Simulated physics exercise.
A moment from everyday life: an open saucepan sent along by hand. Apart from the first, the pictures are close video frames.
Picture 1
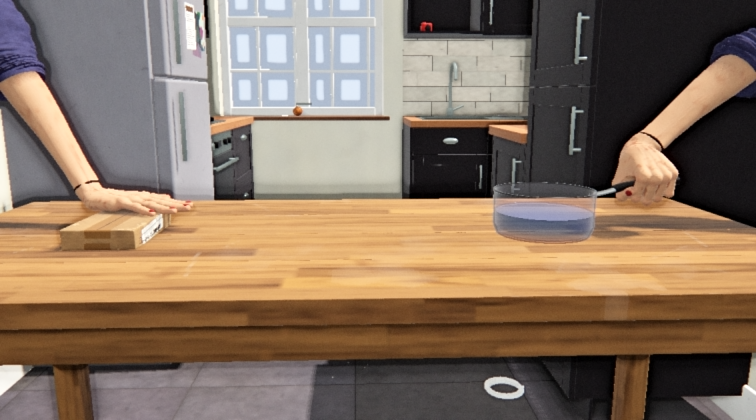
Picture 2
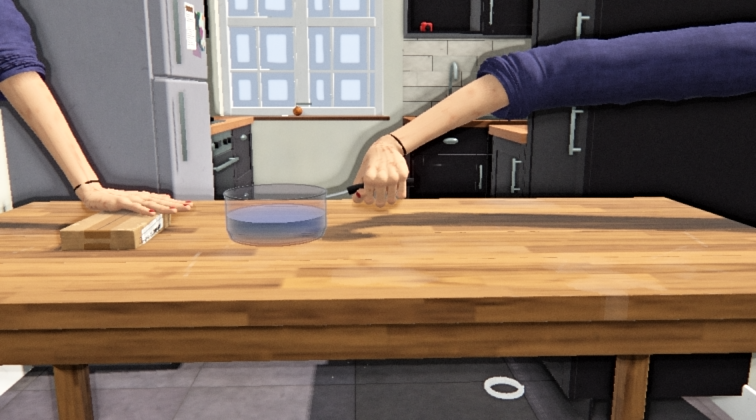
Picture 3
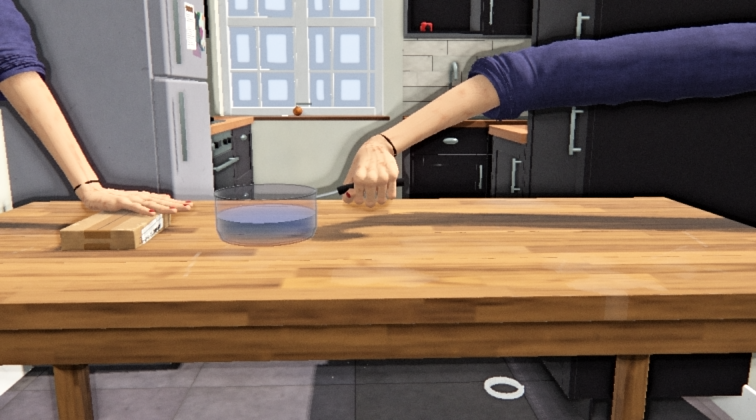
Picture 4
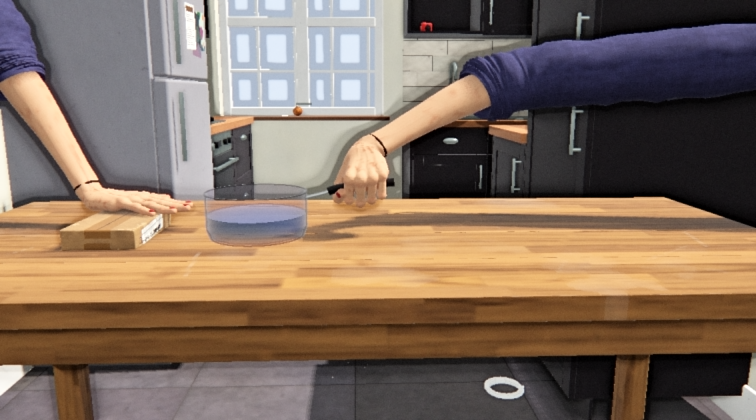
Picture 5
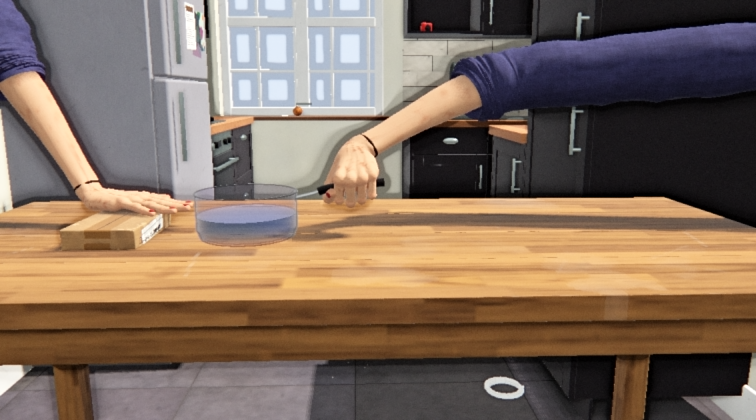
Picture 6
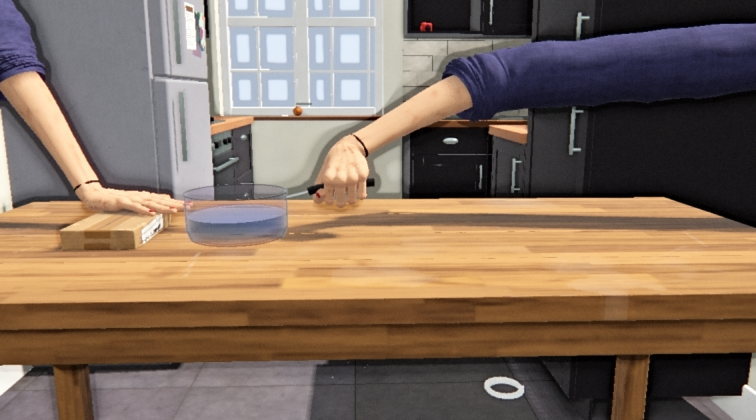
A hand sliding a clear open saucepan of bluish liquid leftward across a wooden table, another hand resting on a wooden box.
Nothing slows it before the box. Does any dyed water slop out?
Stays in.
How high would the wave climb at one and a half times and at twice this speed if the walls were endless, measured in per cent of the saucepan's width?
Near 15 and 20 in a hundred.
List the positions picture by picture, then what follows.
The first picture shows at rest; saucepan (543, 210) about half full; box (121, 227).
The second picture shows under way; saucepan about half full, surface at (277, 213).
The third picture shows on by 10 px; saucepan (267, 212) about half full.
The fourth picture shows on by 10 px; saucepan about half full, surface at (257, 213).
The fifth picture shows on by 10 px; saucepan (247, 213) about half full.
The sixth picture shows on by 10 px; saucepan about half full, surface at (237, 213); box (121, 227).
Shortly, the saucepan meets the box.
Then, the dyed water surges up the wall; the wave climbs under half way to the rim.
At the finish, the saucepan stands at the box; none is lost.
